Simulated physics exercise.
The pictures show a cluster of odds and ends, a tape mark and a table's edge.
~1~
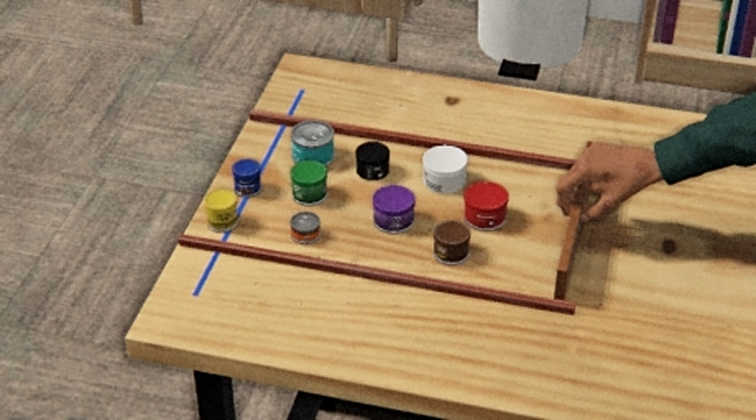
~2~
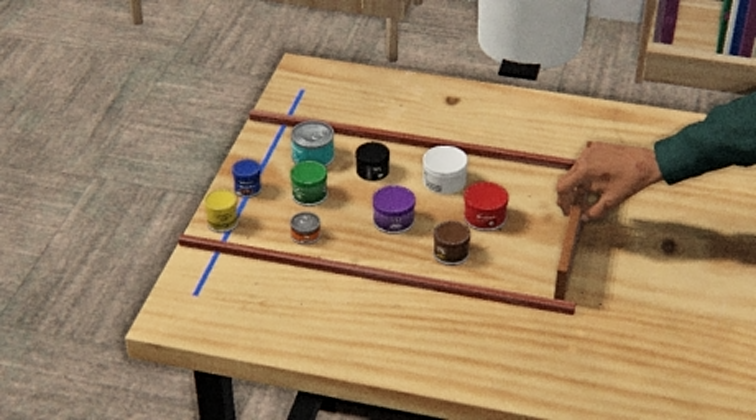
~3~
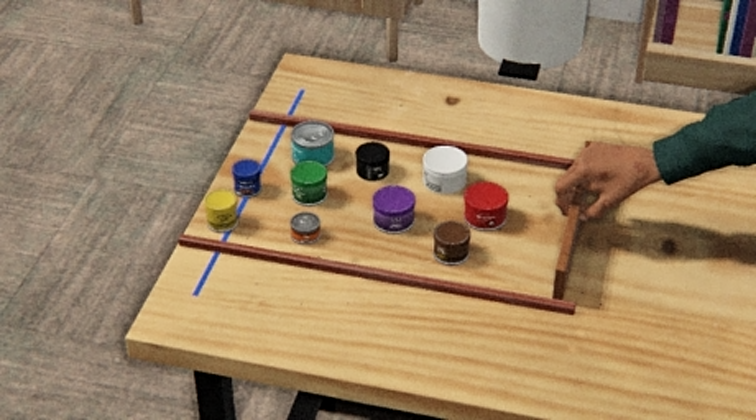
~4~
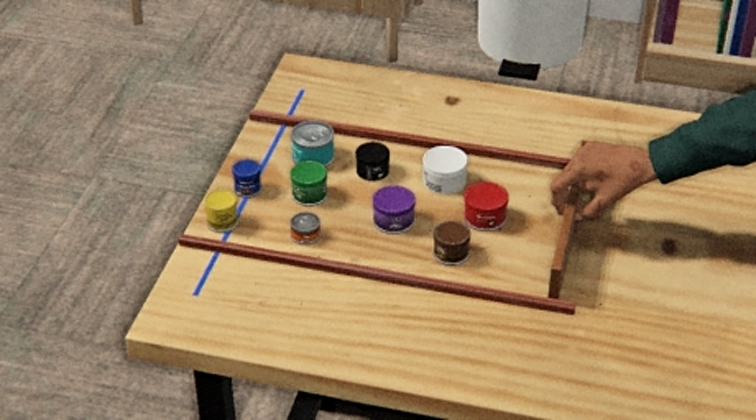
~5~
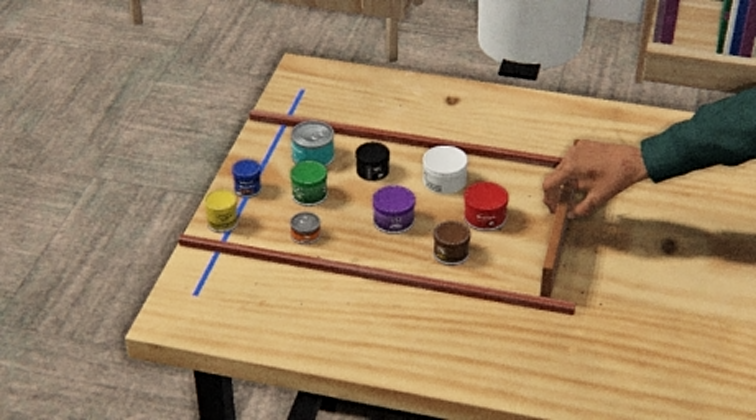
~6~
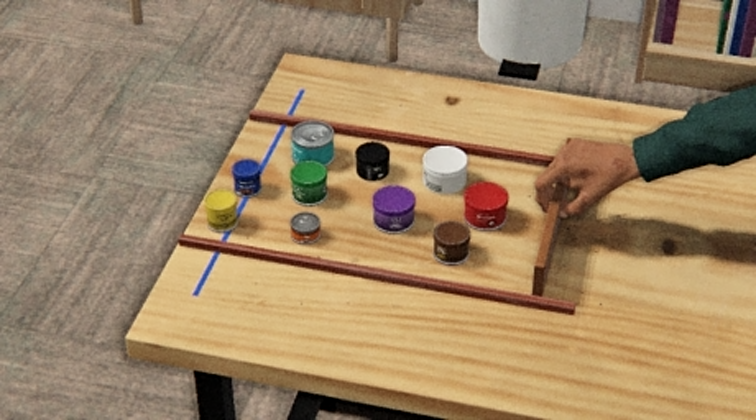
A hand easing a wooden board slightly left between two rails on a table, the small paint pots ahead staying still.
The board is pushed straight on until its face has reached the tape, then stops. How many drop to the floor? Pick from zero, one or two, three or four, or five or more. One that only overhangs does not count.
Here the number that fall off is five or more.
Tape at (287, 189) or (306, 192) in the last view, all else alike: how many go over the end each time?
Down on the floor: 2 and 0.
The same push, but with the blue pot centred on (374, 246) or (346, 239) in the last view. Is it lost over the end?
In that order, it survives; holds on.
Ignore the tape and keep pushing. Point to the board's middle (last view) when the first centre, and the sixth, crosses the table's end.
About (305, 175), then (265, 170).
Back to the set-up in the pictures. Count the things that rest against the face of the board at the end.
4 of them.
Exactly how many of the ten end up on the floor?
Exactly 6.
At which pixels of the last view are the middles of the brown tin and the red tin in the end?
The brown tin at (212, 218), the red tin at (236, 164).
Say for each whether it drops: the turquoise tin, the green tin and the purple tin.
The turquoise tin drops off, the green tin falls, the purple tin remains up.
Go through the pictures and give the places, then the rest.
The first frame shows yellow tin (222, 211); blue pot (247, 178); turquoise tin (313, 145); board (576, 219); tape (254, 183).
The second frame shows blue pot (247, 179); green tin (309, 184).
The third frame shows turquoise tin (313, 145); orange tin (305, 228).
The fourth frame shows yellow tin (222, 211); black tub (373, 162).
The fifth frame shows blue pot (247, 179); purple tin (394, 210).
The sixth frame shows yellow tin (222, 211); blue pot (247, 179); turquoise tin (313, 145); board (555, 215); tape (254, 183).
A little later, none off yet; yellow tin at rest near (222, 211); blue pot at rest near (247, 179); turquoise tin at rest near (313, 145).
When it is over, the number that fall off is five or more; down, black tub, orange tin, green tin, turquoise tin, blue pot and yellow tin.
